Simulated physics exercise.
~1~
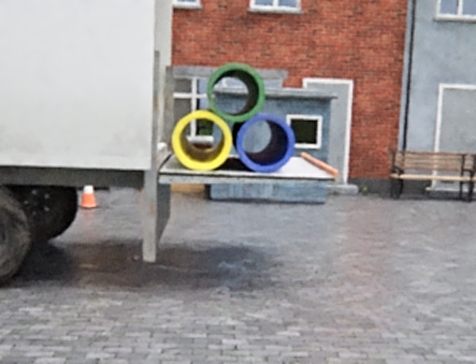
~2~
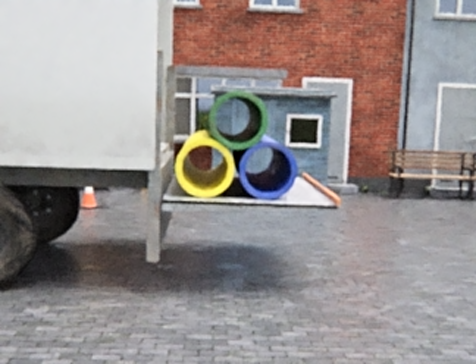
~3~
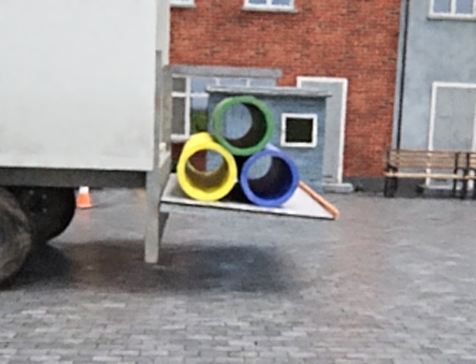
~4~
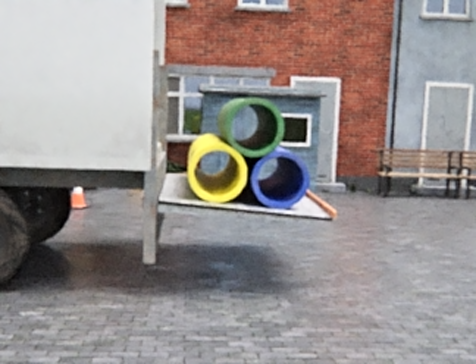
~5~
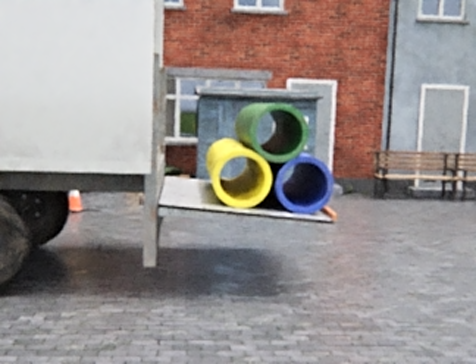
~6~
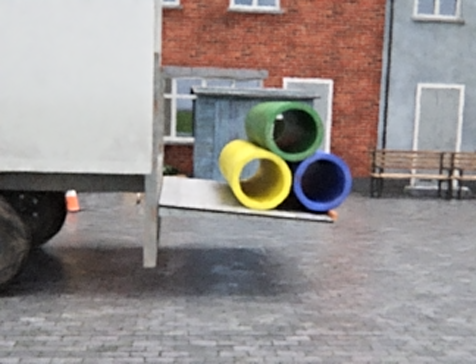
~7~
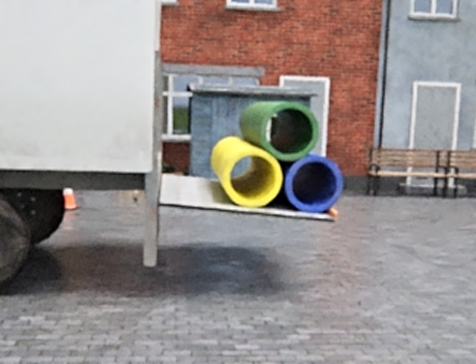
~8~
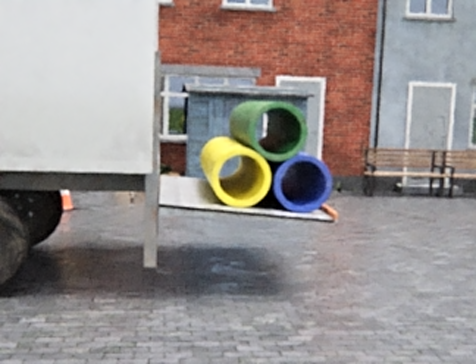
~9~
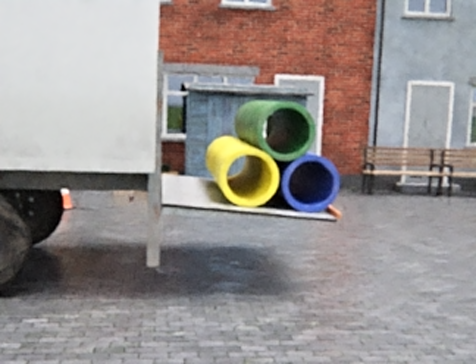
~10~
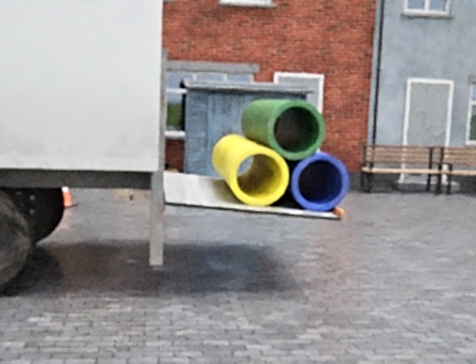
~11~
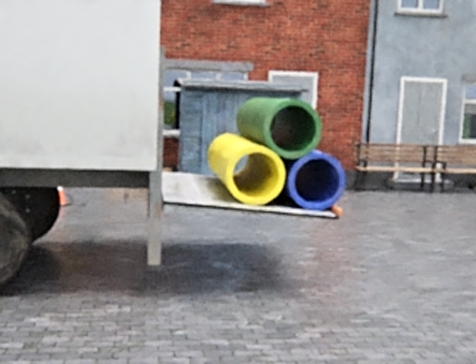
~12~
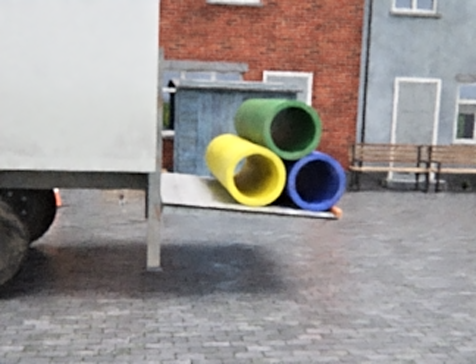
Three hollow, thick-walled pipes, a green one resting on a yellow and a blue one, sit stacked on a lift platform at the back of a truck. The platform sinks a little and tilts down towards its outer edge, with a brick building and a bench behind. The pipes then roll to the right together, still stacked, until the blue one is near the low edge. They roll back slightly to the left, then right again, and settle. At the end all three remain on the tilted platform, green still on top.
